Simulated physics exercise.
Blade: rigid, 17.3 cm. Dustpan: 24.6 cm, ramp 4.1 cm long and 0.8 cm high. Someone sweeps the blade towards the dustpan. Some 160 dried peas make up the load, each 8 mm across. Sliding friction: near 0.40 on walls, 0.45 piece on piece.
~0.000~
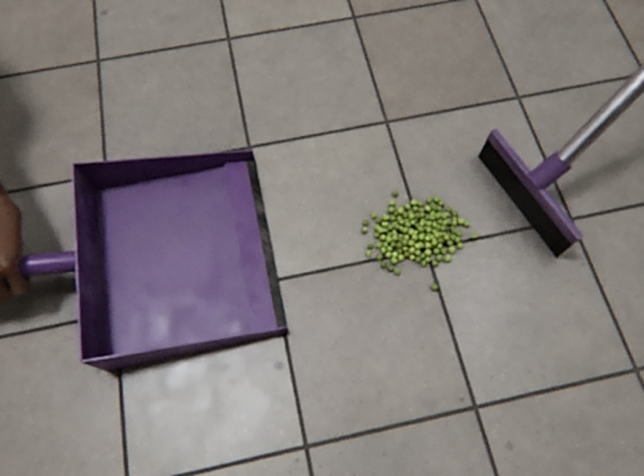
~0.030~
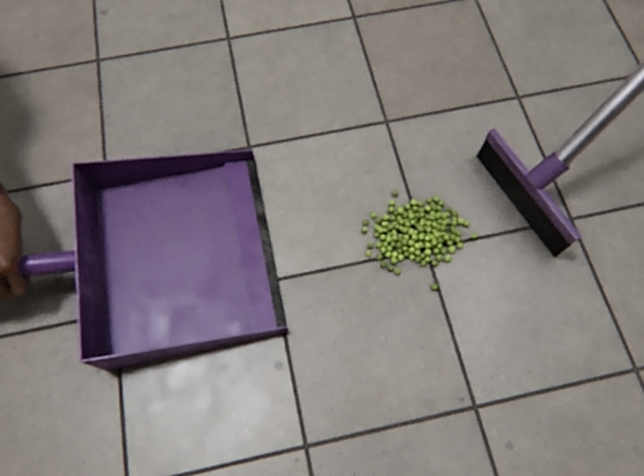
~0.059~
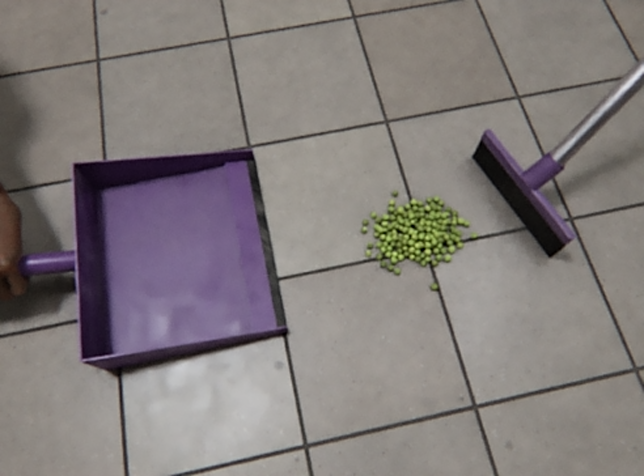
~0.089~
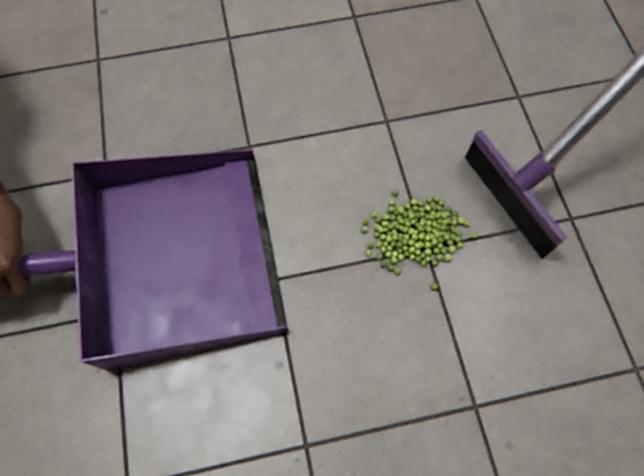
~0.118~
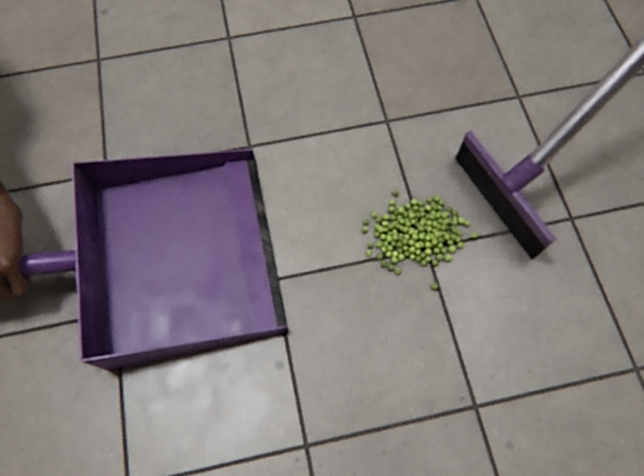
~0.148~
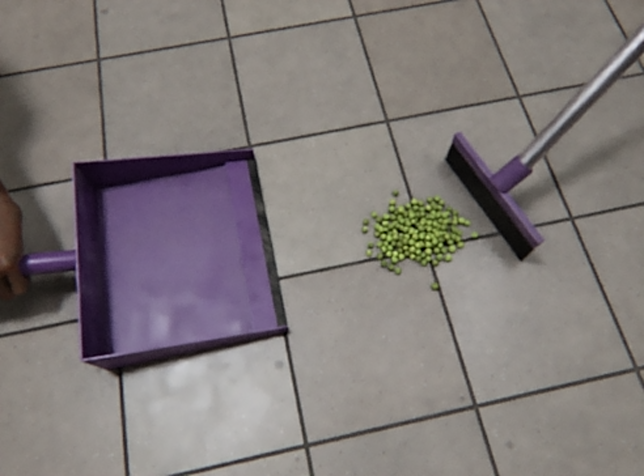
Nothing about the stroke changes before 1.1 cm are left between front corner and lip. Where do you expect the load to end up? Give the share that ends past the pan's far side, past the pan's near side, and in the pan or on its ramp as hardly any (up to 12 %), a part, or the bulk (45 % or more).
Far side: Hardly any; near side: A part; pan: Hardly any.
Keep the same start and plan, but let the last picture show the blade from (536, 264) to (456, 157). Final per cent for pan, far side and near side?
Pan 20 % / far 0 % / near 40 %.
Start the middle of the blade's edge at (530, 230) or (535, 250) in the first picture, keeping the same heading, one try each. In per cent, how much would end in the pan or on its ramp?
10 and 10 per cent, roughly.
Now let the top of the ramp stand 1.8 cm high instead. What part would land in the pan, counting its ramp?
Estimate: About 0 in a hundred.
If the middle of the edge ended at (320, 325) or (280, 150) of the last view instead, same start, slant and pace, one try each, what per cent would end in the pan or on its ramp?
The two tries give roughly 20 and 0 %.
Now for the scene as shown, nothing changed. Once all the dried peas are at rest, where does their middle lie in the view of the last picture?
I'd say roughly (295, 277).
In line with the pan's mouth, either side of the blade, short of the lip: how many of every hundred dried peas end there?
I'd say close to 80 per cent of them.
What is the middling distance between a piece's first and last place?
Somewhere around 16 centimetres.
After 0.40 s, middle of the blade 16 cm from the lip; 0 % over the lip, far side 0 %, near side 0 %.
After 0.57 s, middle of the blade 8 cm from the lip; 0 % over the lip, far side 0 %, near side 10 %.
Then, at 0.86 s, middle of the blade 4 cm from the lip; 5 % over the lip, far side 0 %, near side 15 %.
At rest (1.3 s), far side 0 %, near side 15 %, pan 5 %, in front of the lip or behind the blade 80 %.
